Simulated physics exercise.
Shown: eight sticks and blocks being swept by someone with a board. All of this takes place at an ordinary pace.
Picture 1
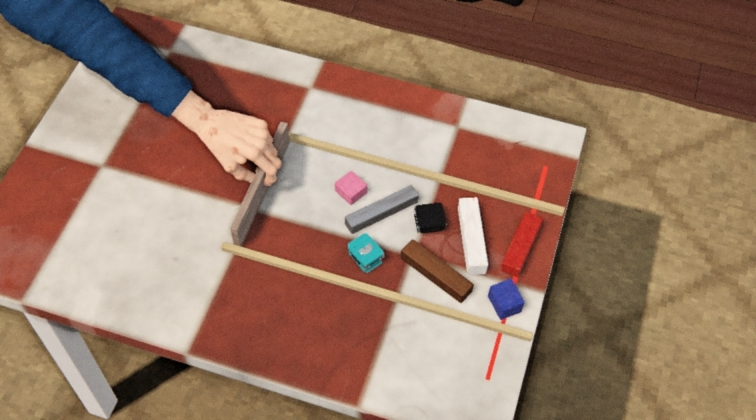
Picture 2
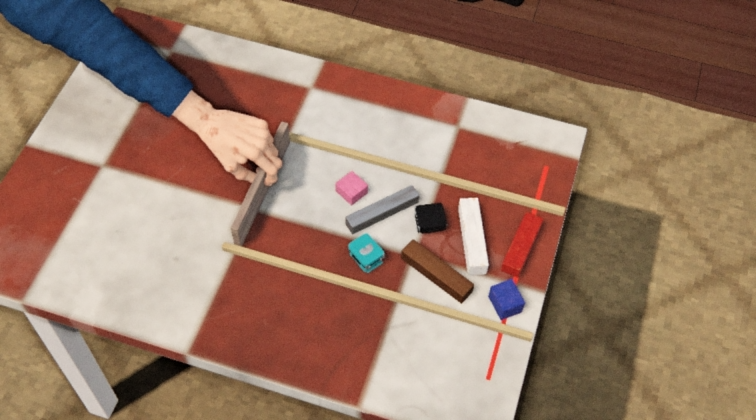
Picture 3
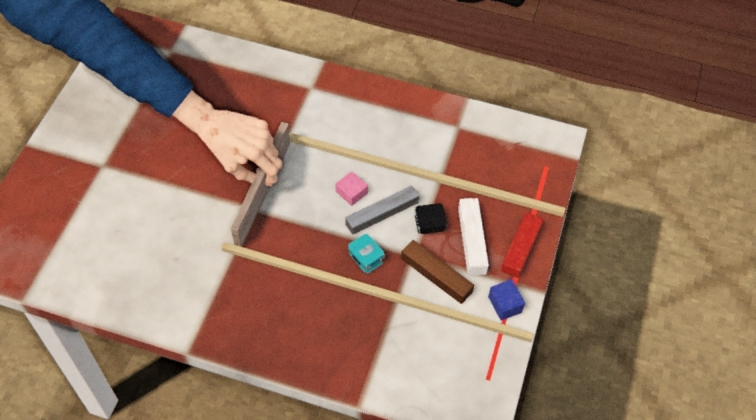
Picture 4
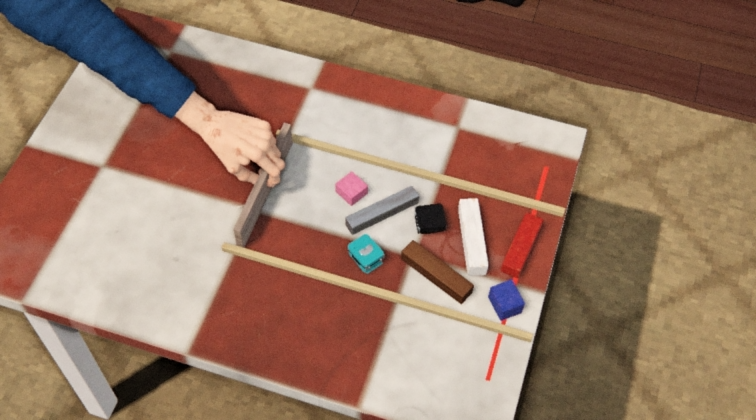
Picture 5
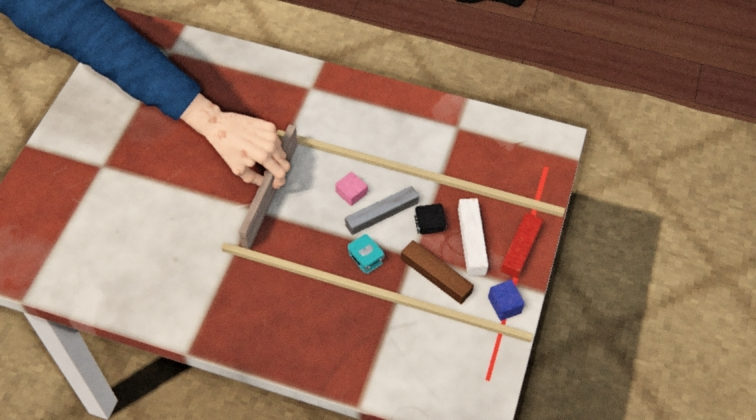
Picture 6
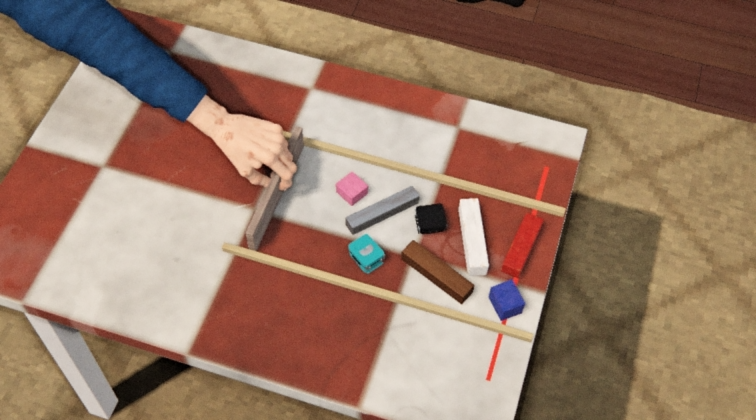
A hand in a blue sleeve holds a grey-brown board upright on a red and white checked table, seen from above at an angle. Between two pale rods lie a pink block, grey stick, teal block, black block, brown stick and white bar, with a red bar and blue block by a red line at right. The hand slides the board slightly rightward, touching nothing, while the pieces stay still.
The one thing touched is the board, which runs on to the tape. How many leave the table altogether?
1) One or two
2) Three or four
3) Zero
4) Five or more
4, five or more.
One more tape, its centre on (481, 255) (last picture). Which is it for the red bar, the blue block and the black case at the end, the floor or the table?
The red bar goes over, the blue block goes over, the black case survives.
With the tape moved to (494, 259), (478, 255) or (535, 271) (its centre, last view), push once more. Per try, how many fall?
3, 2, 7.
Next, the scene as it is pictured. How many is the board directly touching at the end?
That would be 3 of them.
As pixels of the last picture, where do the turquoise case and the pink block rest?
Taking them in turn, first comes (527, 310), then (542, 233).
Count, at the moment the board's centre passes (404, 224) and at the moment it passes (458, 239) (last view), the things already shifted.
I get 6 at the one place and 8 at the other.
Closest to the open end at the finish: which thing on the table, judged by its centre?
Grey stick.
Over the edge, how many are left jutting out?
Tally: 2.
Early on, none off yet; red bar at rest near (523, 245); blue block at rest near (507, 300); white bar at rest near (473, 237).
A while later, none off yet; red bar travelled a little near (533, 248); blue block travelled a little near (520, 303); white bar travelled a little near (514, 251).
Finally, the number that fall off is five or more; lost, black case, brown stick, white bar, blue block and red bar.
